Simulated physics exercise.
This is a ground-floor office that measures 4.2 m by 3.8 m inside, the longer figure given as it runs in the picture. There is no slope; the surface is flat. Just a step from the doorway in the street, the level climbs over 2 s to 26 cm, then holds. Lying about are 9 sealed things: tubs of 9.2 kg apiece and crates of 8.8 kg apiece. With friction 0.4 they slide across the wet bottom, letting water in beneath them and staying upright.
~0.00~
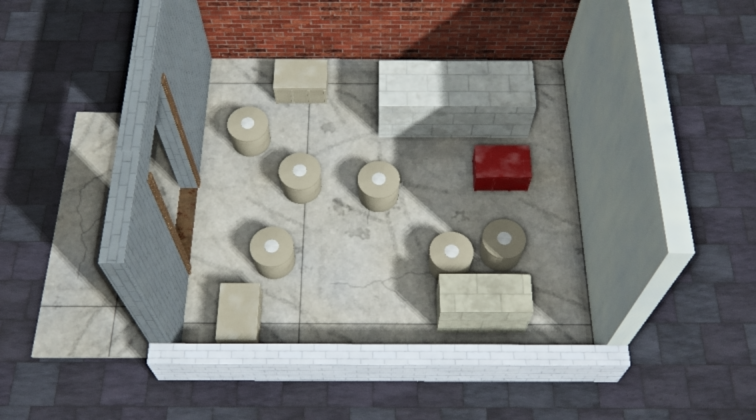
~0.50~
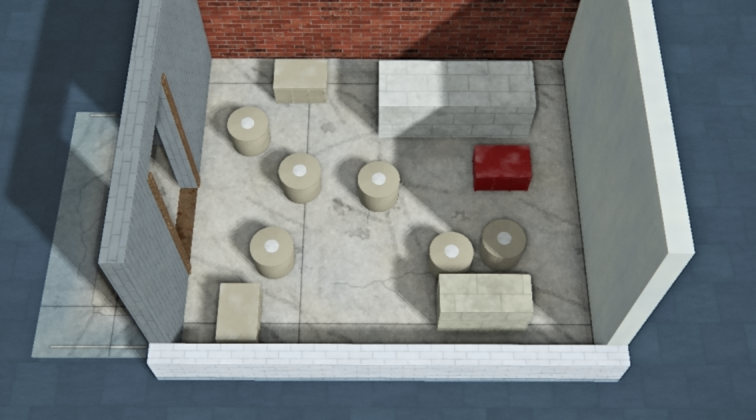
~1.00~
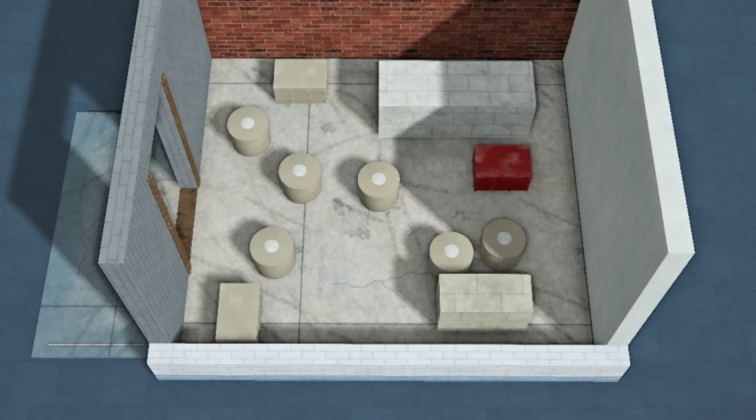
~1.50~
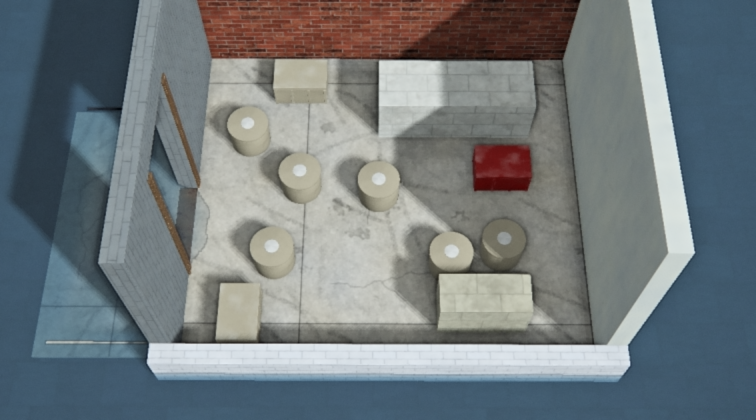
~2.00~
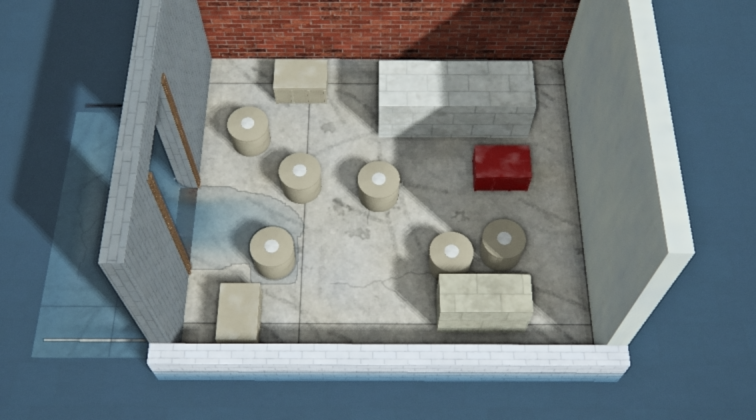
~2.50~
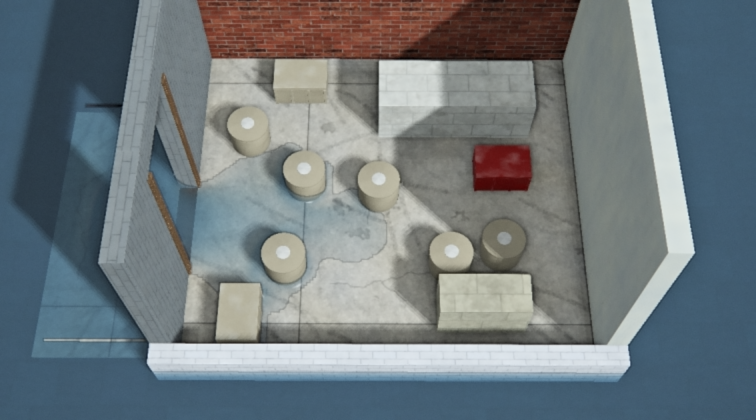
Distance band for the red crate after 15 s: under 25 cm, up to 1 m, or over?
Prediction: It relocates a short stretch.
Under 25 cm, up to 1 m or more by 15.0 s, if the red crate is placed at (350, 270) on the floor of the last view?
I'd say it goes a long distance.
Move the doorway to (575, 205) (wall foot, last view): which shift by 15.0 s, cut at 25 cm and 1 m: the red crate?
Then the red crate is swept a long way.
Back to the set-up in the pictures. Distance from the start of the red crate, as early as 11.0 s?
60 cm, give or take.
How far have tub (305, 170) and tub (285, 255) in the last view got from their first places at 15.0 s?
Net displacement, in order: 300 cm; 120 cm.
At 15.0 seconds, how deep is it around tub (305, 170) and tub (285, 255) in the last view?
I'd estimate 23 cm for the first and 14 cm for the second.
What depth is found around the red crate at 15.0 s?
Roughly 21 cm at that moment.
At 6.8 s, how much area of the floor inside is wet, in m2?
About 14 m2.
After 3.5 s the red crate is near (503, 161), 0.0 m from its start, aground; 0 afloat.
After 6.8 s the red crate is near (548, 131), 0.6 m from its start, afloat; 6 afloat.
After 11.0 s the red crate is near (548, 128), 0.6 m from its start, afloat; 9 afloat.
After 15.0 s the red crate is near (549, 125), 0.6 m from its start, afloat; 9 afloat.
